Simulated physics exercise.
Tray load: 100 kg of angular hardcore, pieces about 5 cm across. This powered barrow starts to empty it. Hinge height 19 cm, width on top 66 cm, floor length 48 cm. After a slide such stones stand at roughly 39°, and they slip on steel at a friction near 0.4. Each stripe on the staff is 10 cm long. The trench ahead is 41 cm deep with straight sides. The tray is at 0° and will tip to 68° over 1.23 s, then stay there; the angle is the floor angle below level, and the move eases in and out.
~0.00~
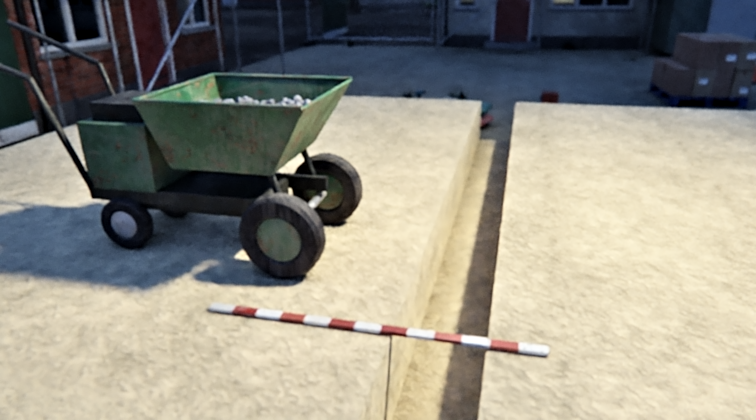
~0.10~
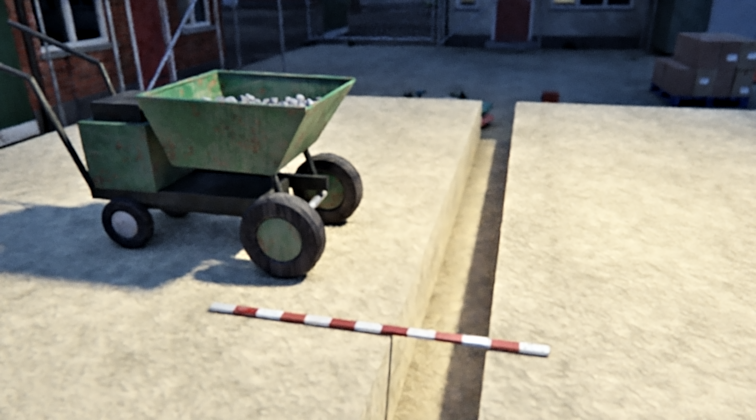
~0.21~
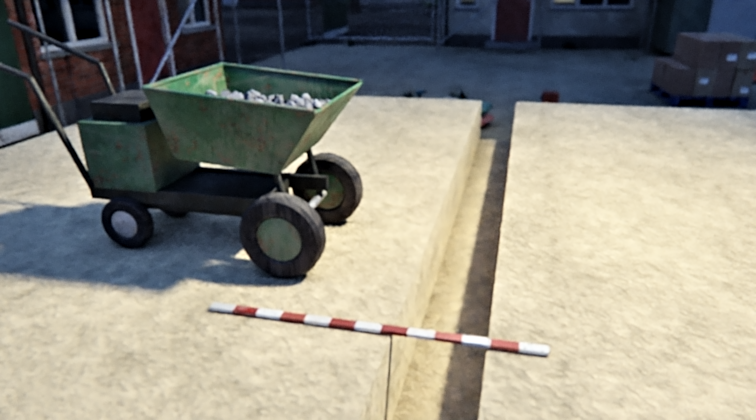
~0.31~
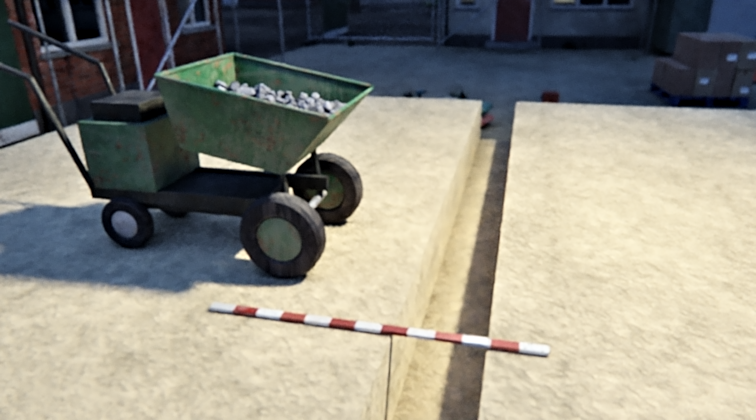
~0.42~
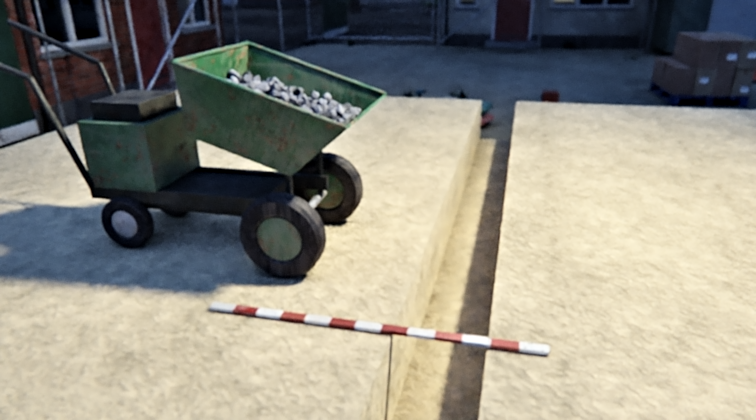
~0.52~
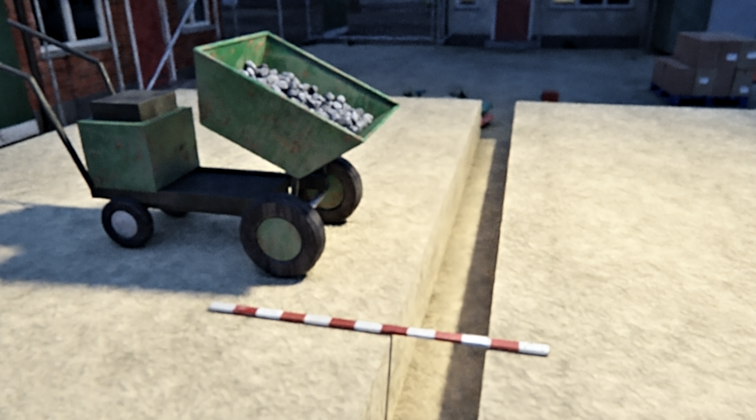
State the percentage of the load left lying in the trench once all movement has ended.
The share left there is about 32 per cent.
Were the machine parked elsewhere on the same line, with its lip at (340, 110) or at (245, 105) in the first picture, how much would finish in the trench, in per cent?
First place: Near 25%; second place: Near 15%.
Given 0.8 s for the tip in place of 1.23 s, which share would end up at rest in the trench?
Roughly 40 per cent would.
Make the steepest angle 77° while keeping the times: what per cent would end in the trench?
In that case some 85 per cent.
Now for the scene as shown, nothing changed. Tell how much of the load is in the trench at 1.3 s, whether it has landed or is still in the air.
Around 5 per cent of it, at that instant.
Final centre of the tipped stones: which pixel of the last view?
At about pixel (463, 336) in the last view.
After 0.9 s the floor is at 57°; 100 % in the tray; the foremost stones are at (396, 184).
After 1.3 s the floor is at 68°; 95 % in the tray, 5 % in the trench; the foremost stones are at (470, 251).
After 1.7 s the floor is at 68°; 81 % in the tray, 19 % in the trench; the foremost stones are at (500, 285).
After 3.6 s the floor is at 68°; 68 % in the tray, 32 % in the trench, 1 % past the trench; the foremost stones are at (514, 289).
